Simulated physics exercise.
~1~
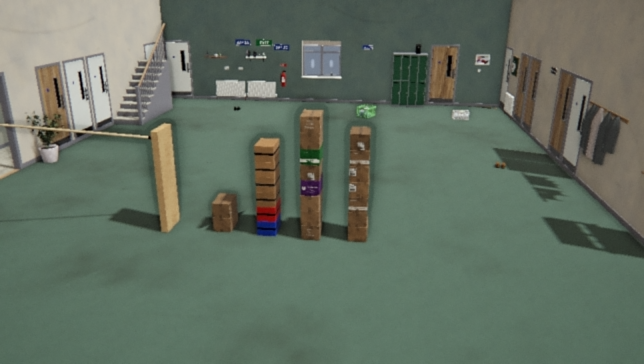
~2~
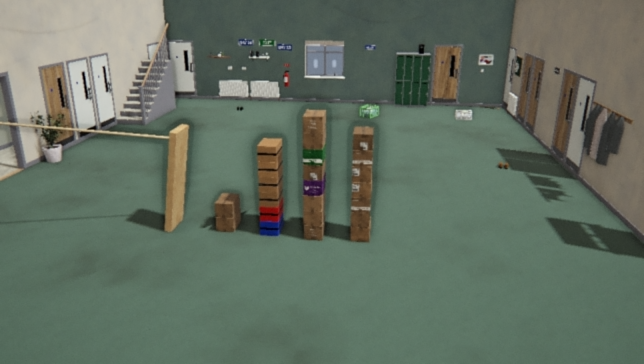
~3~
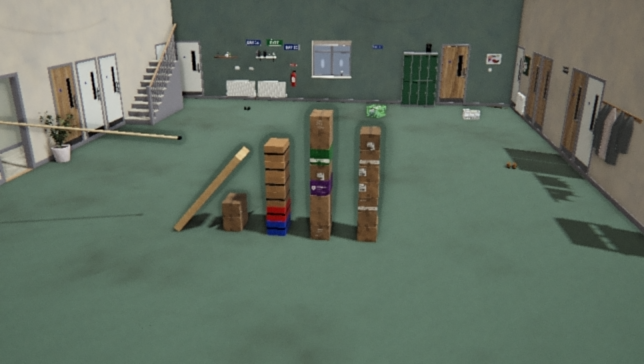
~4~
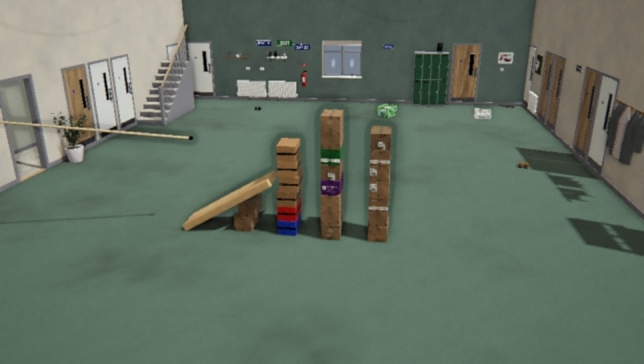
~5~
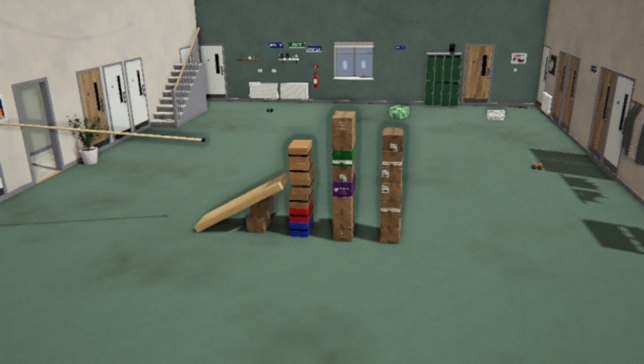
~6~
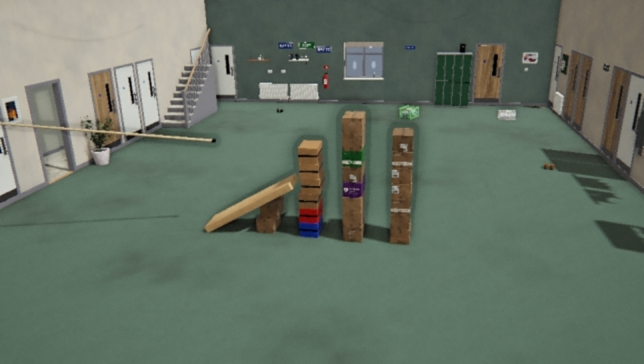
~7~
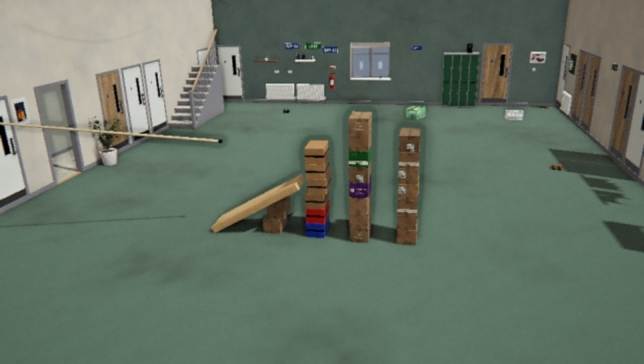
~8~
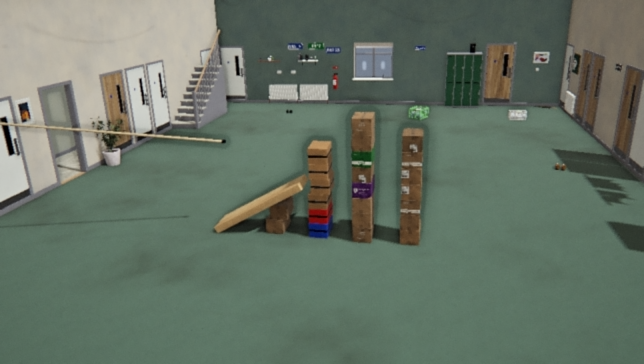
To begin with, a tall board stands on end at the left of a row of taped cartons, one low block and three taller columns, in a big green-floored hall, with a long pole reaching in from the left to its top. The board tips to the right, away from the pole, which stops. It falls across the low carton and comes to lean with its upper end against the first tall column, the one with red and blue cartons at its base. The view drifts slightly left while nothing more topples. At the end, the board rests at a slant and every column, including the green carton, still stands.
